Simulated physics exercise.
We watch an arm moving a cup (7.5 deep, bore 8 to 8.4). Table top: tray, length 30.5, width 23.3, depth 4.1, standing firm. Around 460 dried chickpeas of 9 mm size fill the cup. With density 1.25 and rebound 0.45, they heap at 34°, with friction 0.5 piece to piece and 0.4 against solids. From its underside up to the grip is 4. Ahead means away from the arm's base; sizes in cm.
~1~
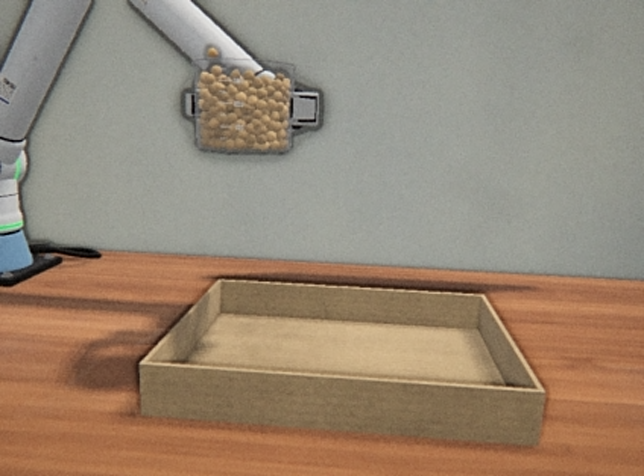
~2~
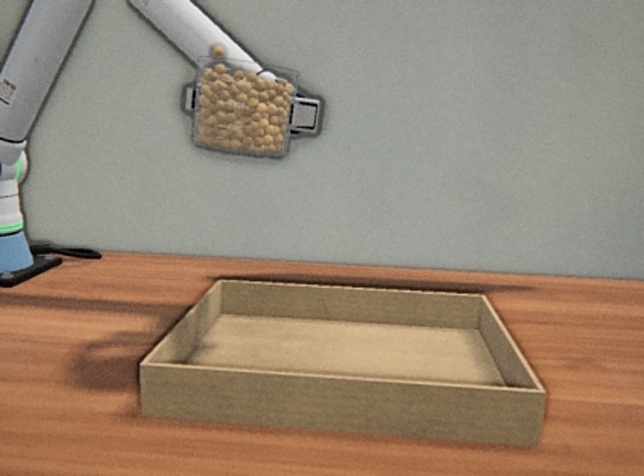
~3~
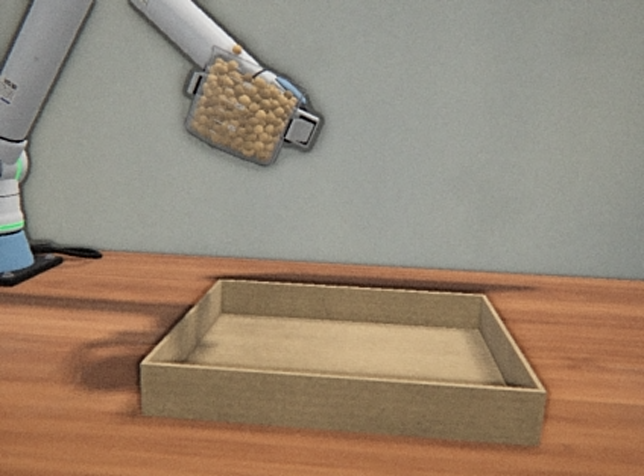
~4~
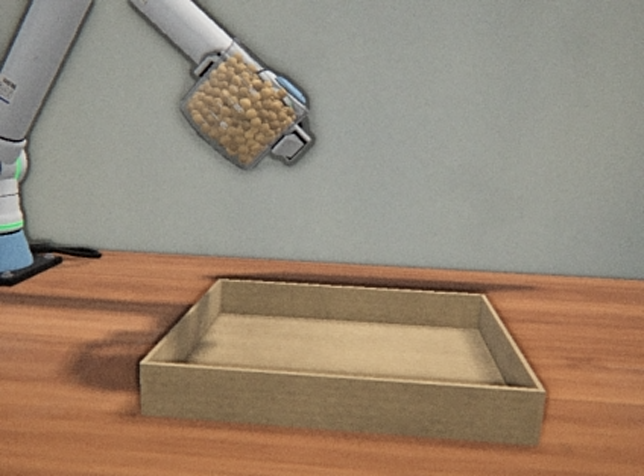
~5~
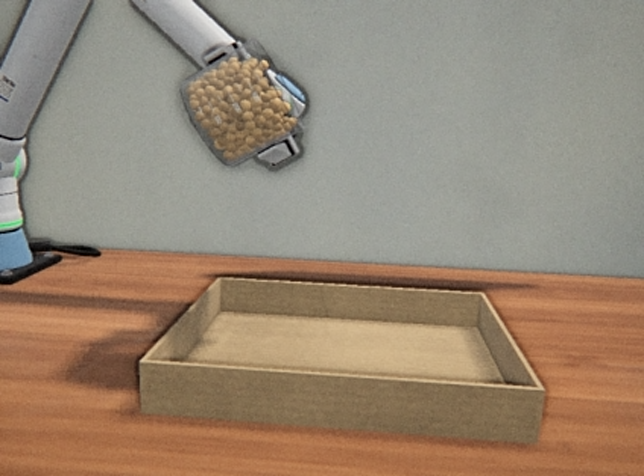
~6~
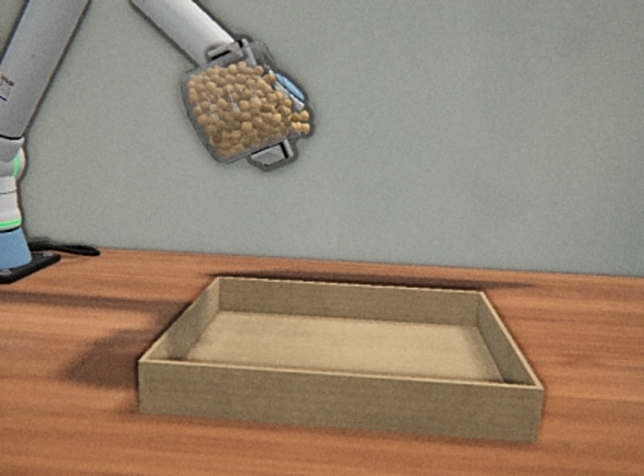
The footage shows a robotic arm holding a clear cup full of chickpeas above an empty, shallow tray on a wooden table, then steadily tilting the cup to the right until the chickpeas shift and bulge at its rim.
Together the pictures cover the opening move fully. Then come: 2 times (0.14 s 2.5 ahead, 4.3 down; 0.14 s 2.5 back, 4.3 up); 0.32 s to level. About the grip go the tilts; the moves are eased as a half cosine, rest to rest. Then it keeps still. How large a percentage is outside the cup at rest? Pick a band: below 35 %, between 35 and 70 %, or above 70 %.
The share falls below 35 %.
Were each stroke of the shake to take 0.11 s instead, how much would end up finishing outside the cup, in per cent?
Estimate for that case: 25 %.
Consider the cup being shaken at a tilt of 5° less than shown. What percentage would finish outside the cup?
Roughly 10 in a hundred.
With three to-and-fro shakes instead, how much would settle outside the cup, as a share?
It would come to about 15 %.
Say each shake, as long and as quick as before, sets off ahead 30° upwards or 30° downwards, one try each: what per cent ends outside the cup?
Some 65 and 30 per cent.
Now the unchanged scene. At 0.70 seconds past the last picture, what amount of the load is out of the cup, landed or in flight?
About 15 per cent.
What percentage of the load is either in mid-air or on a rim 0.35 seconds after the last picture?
3 per cent.
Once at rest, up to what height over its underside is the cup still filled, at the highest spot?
Around 7.5 cm above the underside.
Then, 0.35 s after the last picture, tilted 66° forward, highest piece 26 above the table; 433 in the cup, 14 in the tray, 15 in flight or on a rim.
Then, 0.70 s after the last picture, tilted 38° forward, highest piece 27 above the table; 401 in the cup, 52 in the tray, 9 in flight or on a rim.
Then, 1.08 s after the last picture, level, highest piece 28 above the table; 401 in the cup, 61 in the tray.
Then, 2.13 s after the last picture, level, highest piece 28 above the table; 401 in the cup, 61 in the tray.
Final count, 401 in the cup, 61 in the tray. That is 13 % outside the cup.
